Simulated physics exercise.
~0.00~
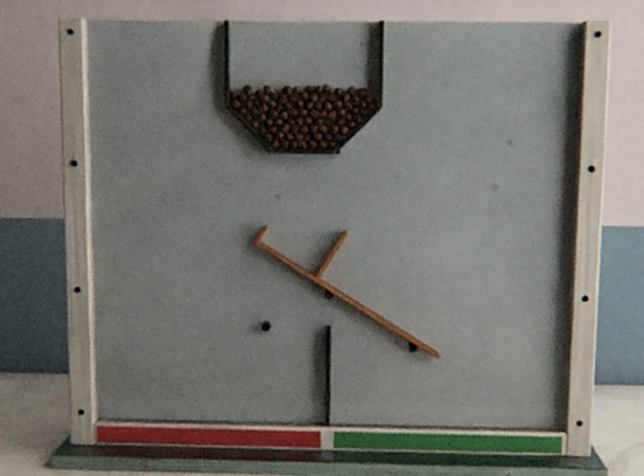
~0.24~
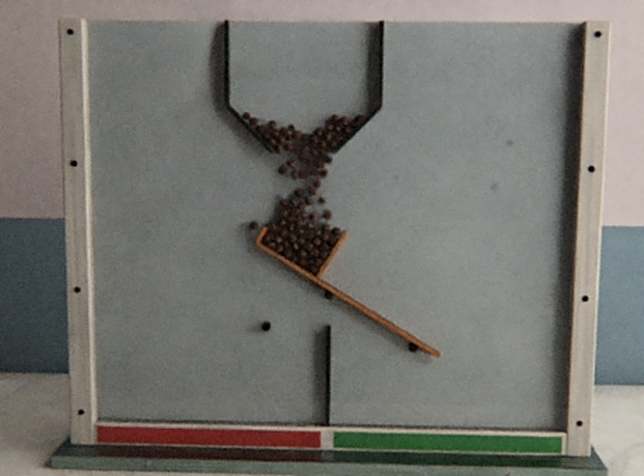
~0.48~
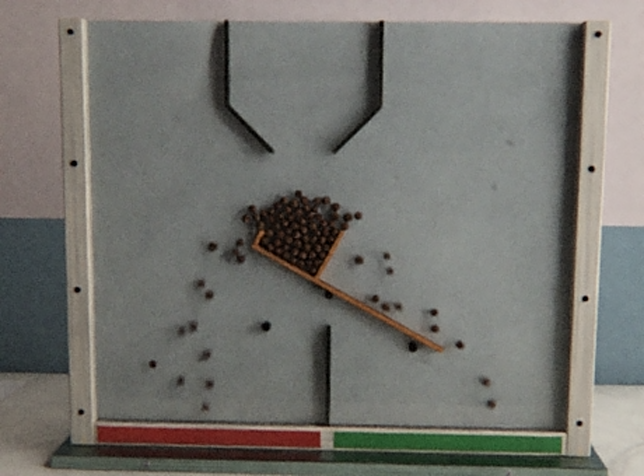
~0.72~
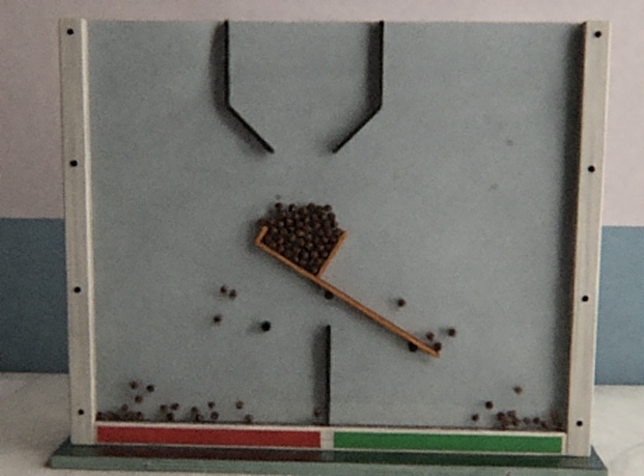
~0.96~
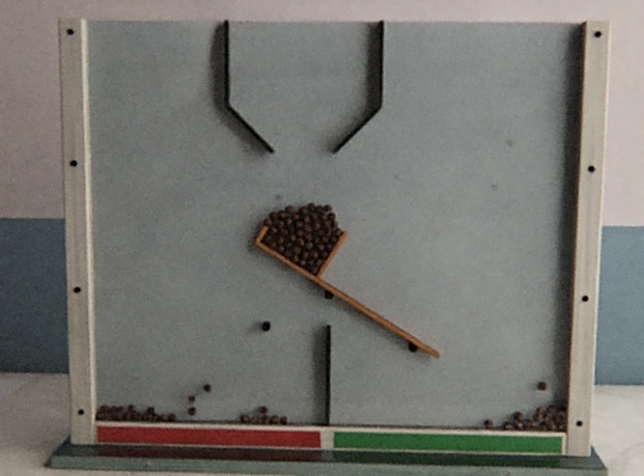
An upright grey-blue panel with pale side rails stands before a pink and blue wall, seen straight on by a still camera. Dark round beads fill a black-edged hopper at the top, above an orange tilted tray sloping down to the right, with a red strip at lower left and a green strip at lower right. The beads pour from the hopper and heap up in the tray's pocket. Some spill off both sides, bounce and scatter below. At the end, most rest in the still-tilted tray, with smaller groups above the red and green strips.
